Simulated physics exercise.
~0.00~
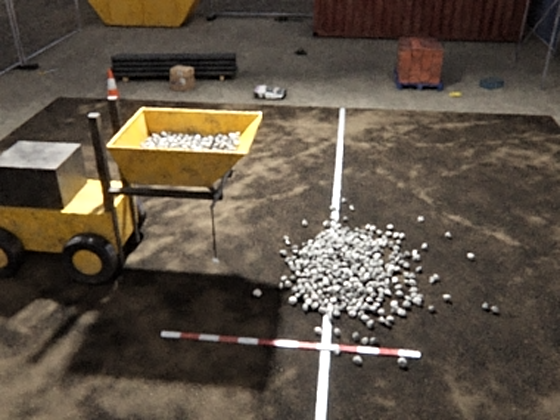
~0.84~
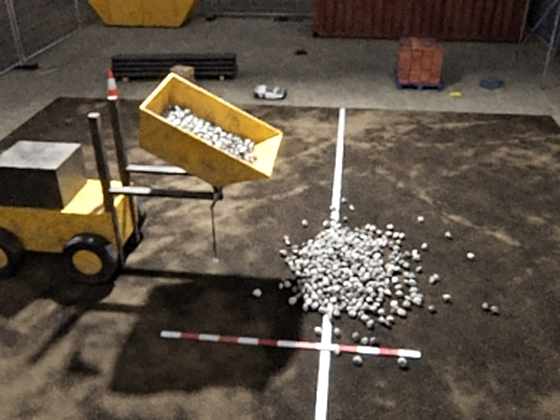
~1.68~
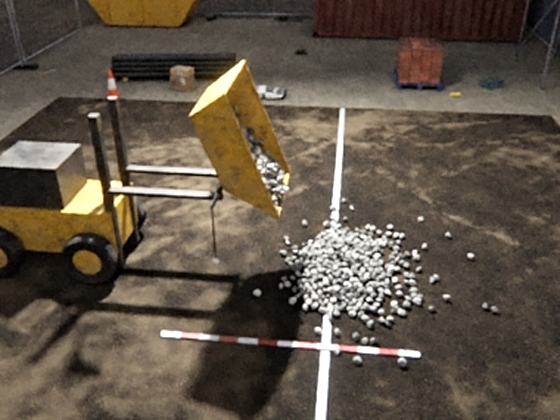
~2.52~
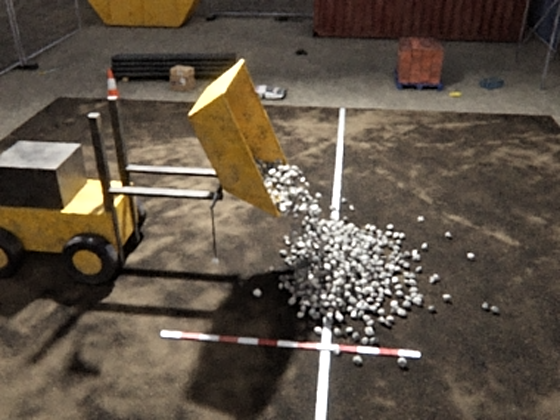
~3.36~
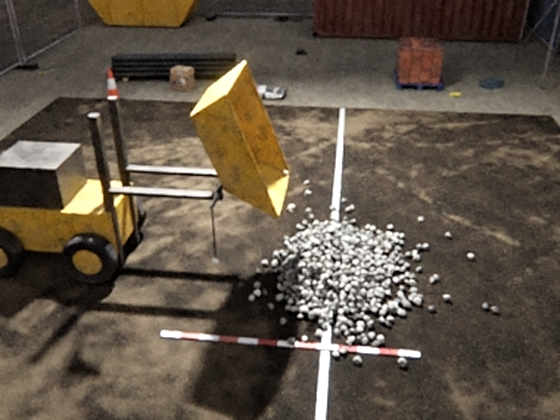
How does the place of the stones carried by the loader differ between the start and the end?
At the start they sit in the raised yellow skip on the left. By the end they lie lower and farther right, on the ground as part of the heap around the white line.
